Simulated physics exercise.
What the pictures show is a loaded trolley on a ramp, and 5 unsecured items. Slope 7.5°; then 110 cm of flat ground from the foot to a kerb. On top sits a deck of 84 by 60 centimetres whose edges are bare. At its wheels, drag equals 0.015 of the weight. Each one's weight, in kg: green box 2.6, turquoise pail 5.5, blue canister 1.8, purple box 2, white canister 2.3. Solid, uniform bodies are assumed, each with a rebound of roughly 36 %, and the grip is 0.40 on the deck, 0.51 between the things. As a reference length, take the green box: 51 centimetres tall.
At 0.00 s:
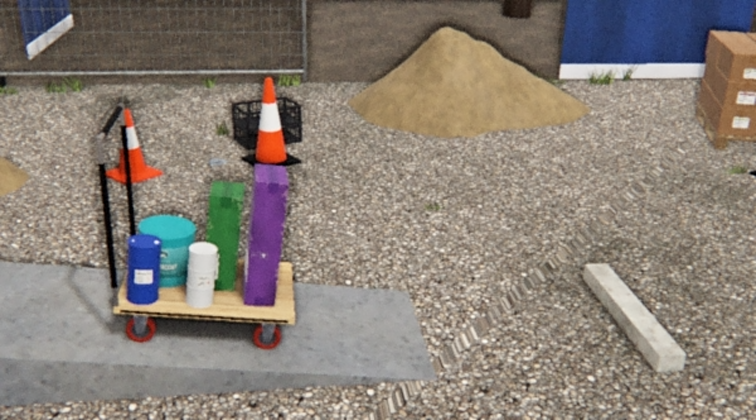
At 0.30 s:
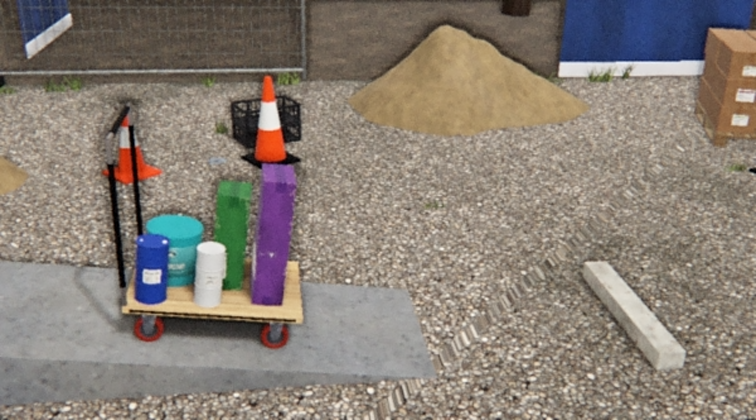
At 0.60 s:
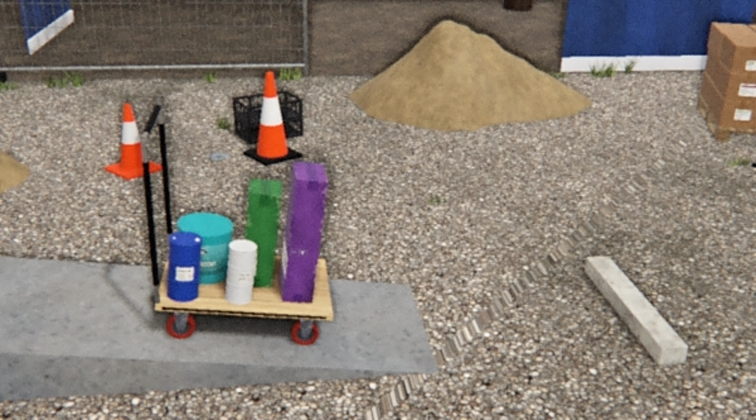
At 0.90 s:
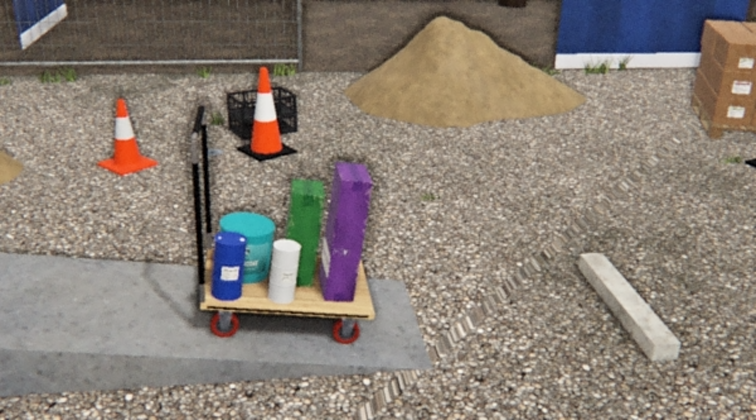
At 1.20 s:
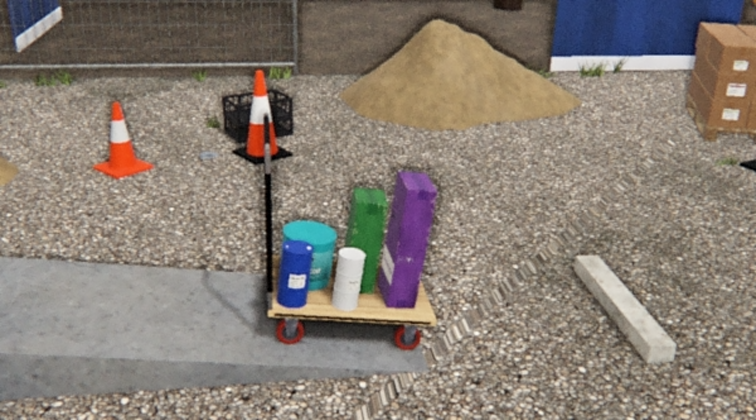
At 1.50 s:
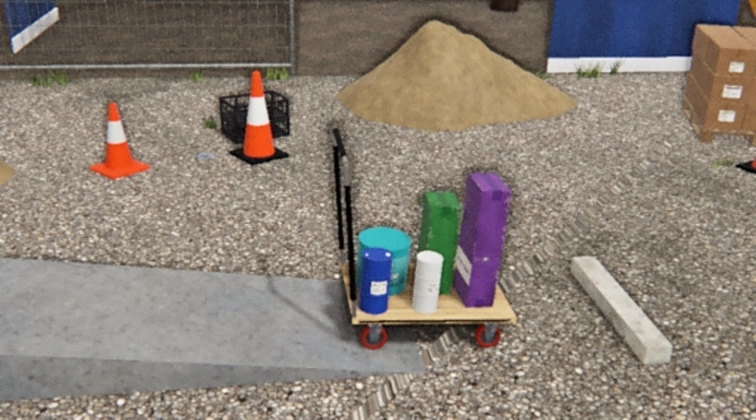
We see a wooden platform trolley carrying a turquoise pail, blue and white canisters, and green and purple boxes roll rightward along a grey strip toward a pale kerb, slowly at first, then faster, its load staying upright.
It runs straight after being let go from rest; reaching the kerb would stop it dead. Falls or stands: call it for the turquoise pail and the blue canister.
Turquoise pail: Stands; blue canister: Stands.
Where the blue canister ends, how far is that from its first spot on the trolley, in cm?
I'd put it at about 26 centimetres.
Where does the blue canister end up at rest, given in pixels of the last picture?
It comes to a stop close to (555, 278).
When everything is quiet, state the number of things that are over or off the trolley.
Total count: 2.
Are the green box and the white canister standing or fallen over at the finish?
In the last frame the green box does not stay up and the white canister remains up.
Around 2.10 s, trolley at the kerb; blue canister shifted 16 cm near (538, 278); turquoise pail shifted 17 cm near (536, 259); purple box tipped 14° against what carries it.
Around 2.40 s, trolley at the kerb; green box and purple box now off the trolley; blue canister shifted 26 cm near (555, 278); turquoise pail shifted 23 cm near (547, 259).
Finally (3.8 s), off the trolley and tipped over, green box and purple box; not toppled but over 10 cm from the start, turquoise pail, blue canister and white canister. Final places as that camera would see them, turquoise pail near (547, 259), blue canister near (555, 278).
